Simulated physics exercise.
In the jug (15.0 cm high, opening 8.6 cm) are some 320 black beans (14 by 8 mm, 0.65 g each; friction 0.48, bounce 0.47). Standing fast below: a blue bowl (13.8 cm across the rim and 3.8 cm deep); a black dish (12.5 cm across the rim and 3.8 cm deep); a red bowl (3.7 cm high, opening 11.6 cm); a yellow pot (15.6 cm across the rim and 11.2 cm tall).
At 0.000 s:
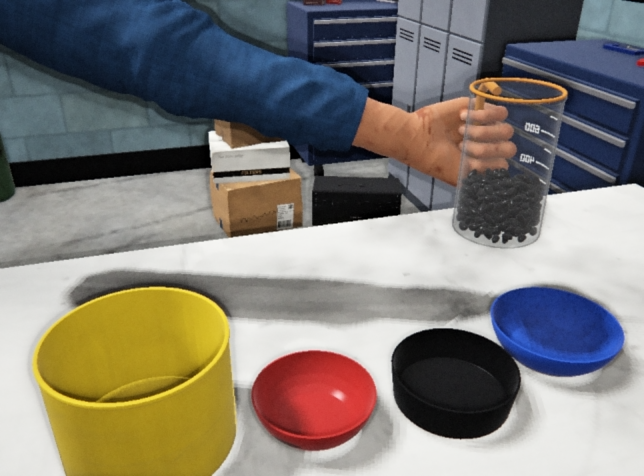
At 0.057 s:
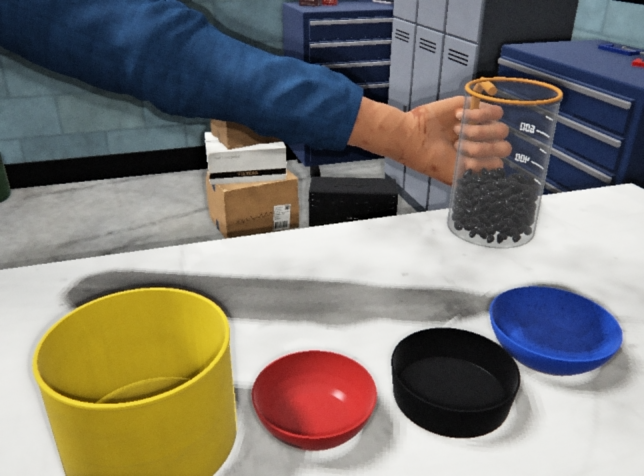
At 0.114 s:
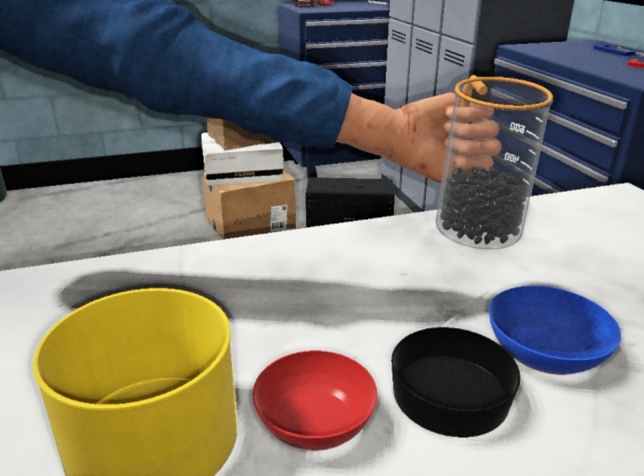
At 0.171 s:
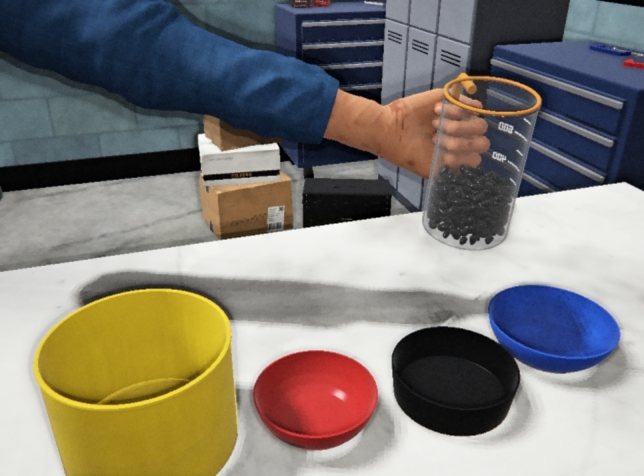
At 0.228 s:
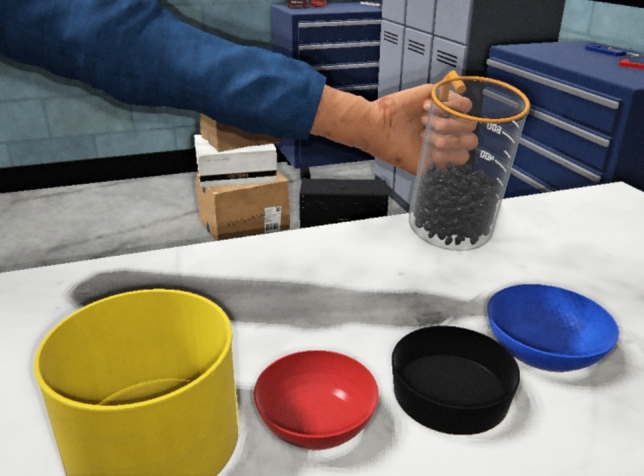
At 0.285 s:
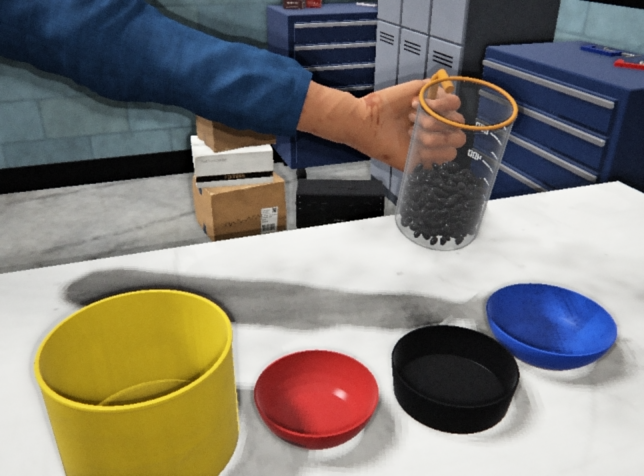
A hand in a blue sleeve holds a clear jug of black beans above a white marbled tabletop and moves it slowly leftward, gradually tilting it. Below sit a yellow pot at left, then a red bowl, a black dish and a blue bowl at right. The camera looks slightly down from across the table and stays still, with cardboard boxes, grey lockers and blue drawer cabinets behind.
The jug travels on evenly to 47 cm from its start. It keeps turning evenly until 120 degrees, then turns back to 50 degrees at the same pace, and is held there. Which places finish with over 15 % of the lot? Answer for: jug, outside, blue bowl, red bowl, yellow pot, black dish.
Jug yes, outside yes, blue bowl no, red bowl no, yellow pot yes, black dish no.
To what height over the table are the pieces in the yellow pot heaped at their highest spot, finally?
Roughly 2.0 cm.
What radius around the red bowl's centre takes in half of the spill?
Some 32 cm.
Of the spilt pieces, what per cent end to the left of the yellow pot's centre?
Some 100 per cent.
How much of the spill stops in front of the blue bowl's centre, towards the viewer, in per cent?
About 90 per cent.
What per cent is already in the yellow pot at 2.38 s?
About 25 per cent by then.
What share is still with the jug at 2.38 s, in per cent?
About 40 per cent.
After 1.09 s, tilt 76 degrees; jug 100 %; middle of all pieces near (257, 189).
After 1.76 s, tilt 120 degrees; jug 85 %, yellow pot 15 %; middle of all pieces near (77, 252).
After 2.38 s, tilt 78 degrees; jug 40 %, outside 35 %, yellow pot 25 %; middle of all pieces near (21, 423).
Then, at 2.97 s, tilt 50 degrees; jug 40 %, outside 40 %, yellow pot 25 %; middle of all pieces near (25, 424).
By 3.5 s all is still; jug 40 %, outside 40 %, blue bowl 0 %, red bowl 0 %, yellow pot 25 %, black dish 0 %.
